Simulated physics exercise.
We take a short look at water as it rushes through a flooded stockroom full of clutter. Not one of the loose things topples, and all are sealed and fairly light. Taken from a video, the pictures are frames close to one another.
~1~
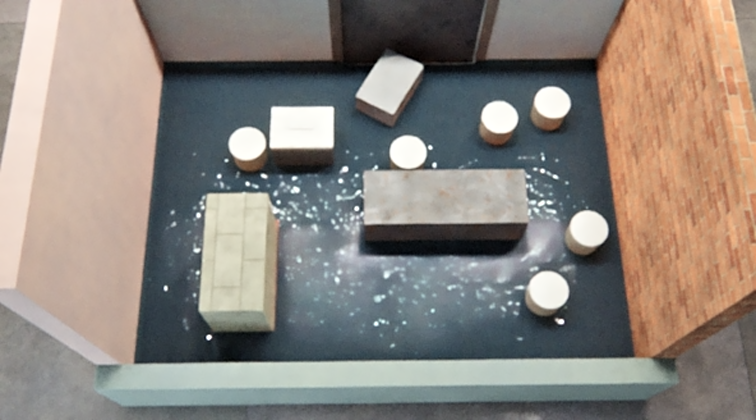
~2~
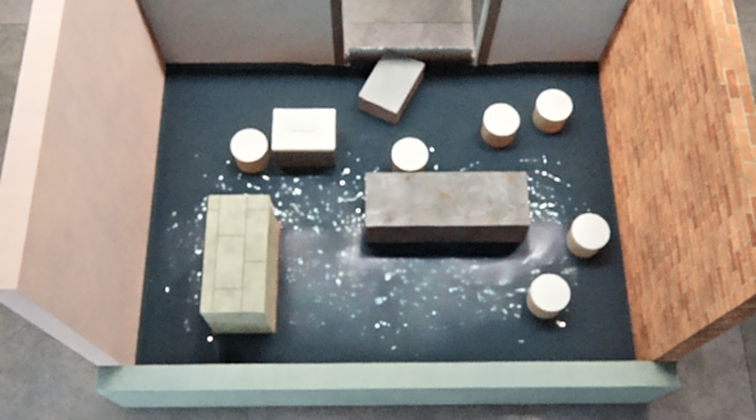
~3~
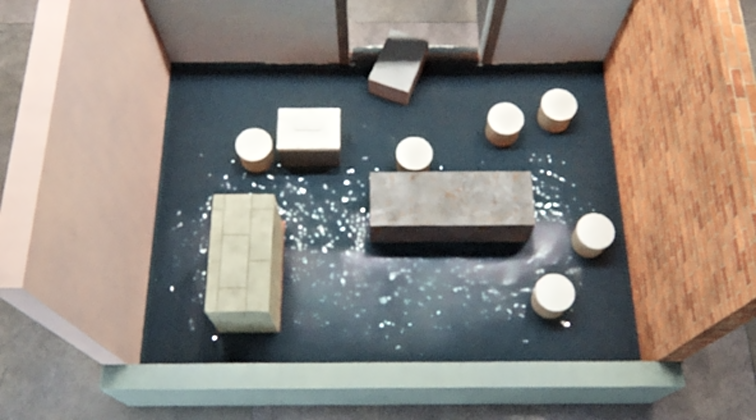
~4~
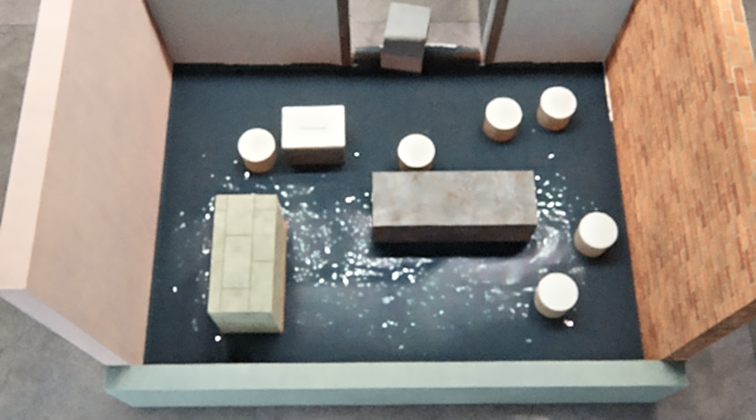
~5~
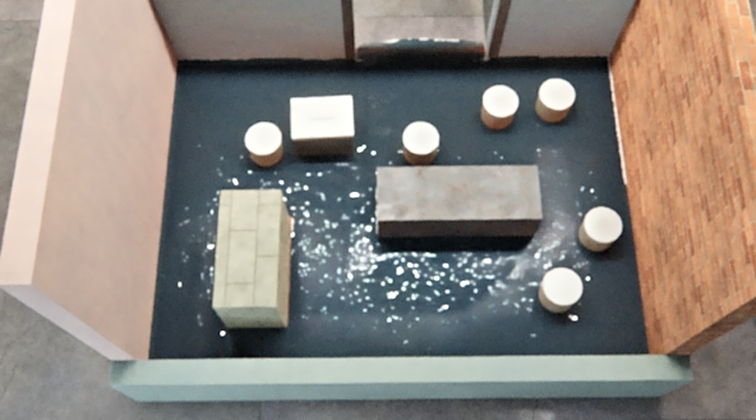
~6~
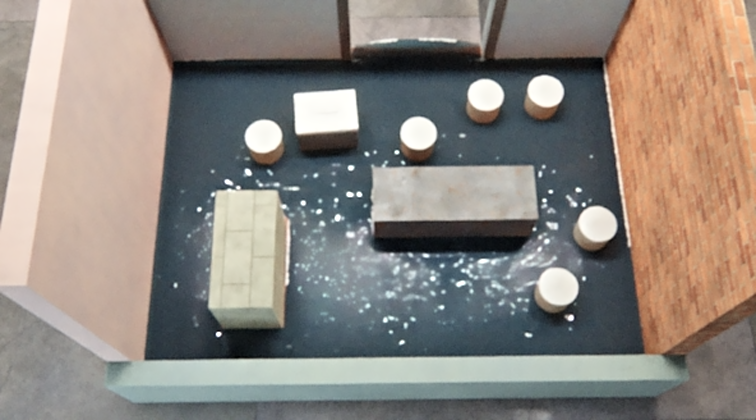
In a flooded stockroom, the dark door at the back gave way to a pale opening, and a tilted grey box drifted out through it while the other blocks and white pails shifted only slightly.
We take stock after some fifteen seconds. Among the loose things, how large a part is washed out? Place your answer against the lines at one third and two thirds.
It sits at or past the two-thirds line.
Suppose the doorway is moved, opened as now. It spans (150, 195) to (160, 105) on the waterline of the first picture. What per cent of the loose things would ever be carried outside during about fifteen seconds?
Fraction out: Near 50 %.
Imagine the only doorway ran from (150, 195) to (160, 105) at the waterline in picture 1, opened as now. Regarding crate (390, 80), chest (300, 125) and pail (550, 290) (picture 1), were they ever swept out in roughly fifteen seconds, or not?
Each object, in the order asked: Flushed / flushed / not flushed.
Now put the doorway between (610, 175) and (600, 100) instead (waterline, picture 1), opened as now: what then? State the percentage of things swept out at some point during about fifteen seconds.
I'd guess around 80 percent.
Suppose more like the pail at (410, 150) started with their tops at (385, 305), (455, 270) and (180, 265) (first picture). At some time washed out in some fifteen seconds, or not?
The first remains behind, the second remains behind, the third remains behind.
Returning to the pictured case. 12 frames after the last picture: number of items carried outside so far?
5.
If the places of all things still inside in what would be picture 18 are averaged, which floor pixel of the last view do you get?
I'd say somewhere close to (497, 156).
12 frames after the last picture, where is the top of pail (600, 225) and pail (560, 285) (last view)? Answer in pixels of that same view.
Close to (569, 125), and close to (585, 226).
A moment on, 1 of 8 are out; 7 afloat.
Next, 5 of 8 are out; 3 afloat.
Later, 6 of 8 are out; 2 afloat.
In the end, 7 of 8 are out; 1 afloat.
